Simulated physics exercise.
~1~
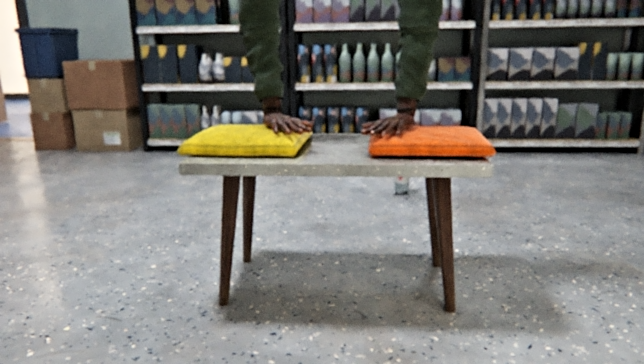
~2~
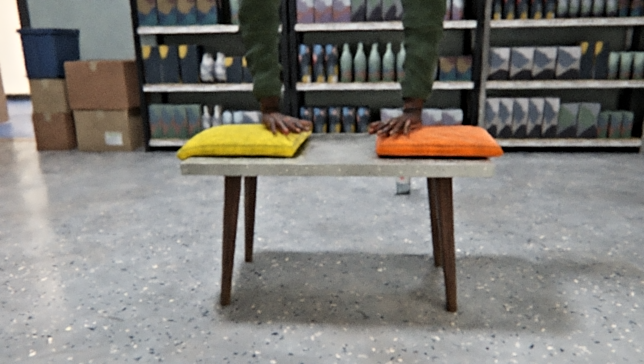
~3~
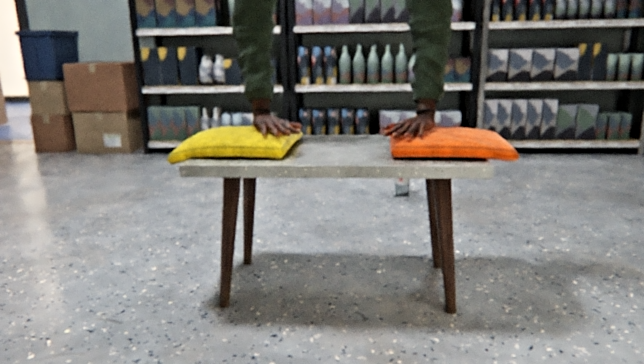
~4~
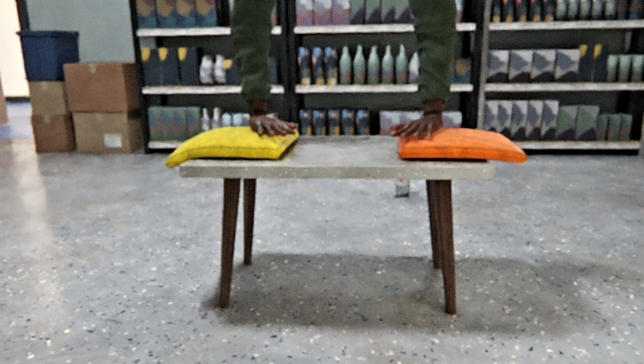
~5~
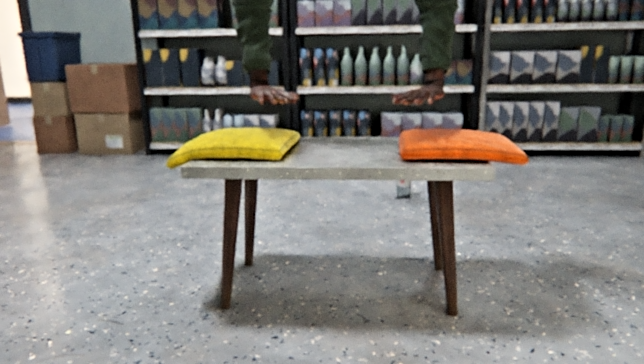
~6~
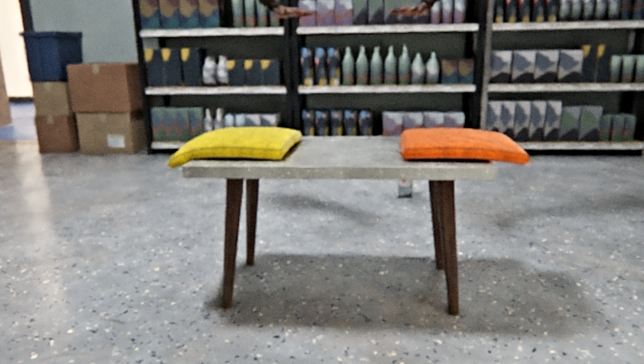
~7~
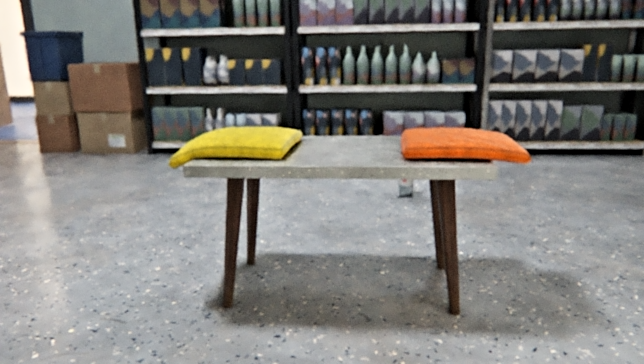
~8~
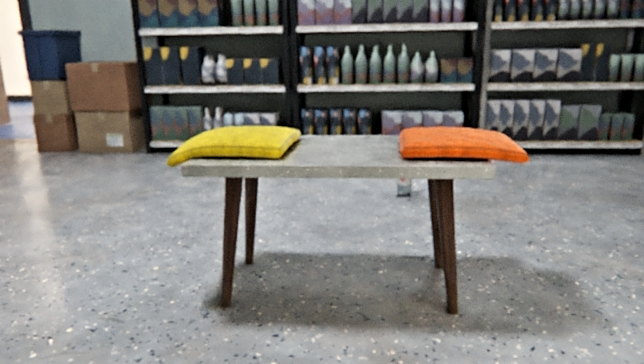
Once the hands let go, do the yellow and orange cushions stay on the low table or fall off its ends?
Both cushions stay on the table. The yellow one remains at the left end and the orange one at the right end, each poking slightly past the edge.
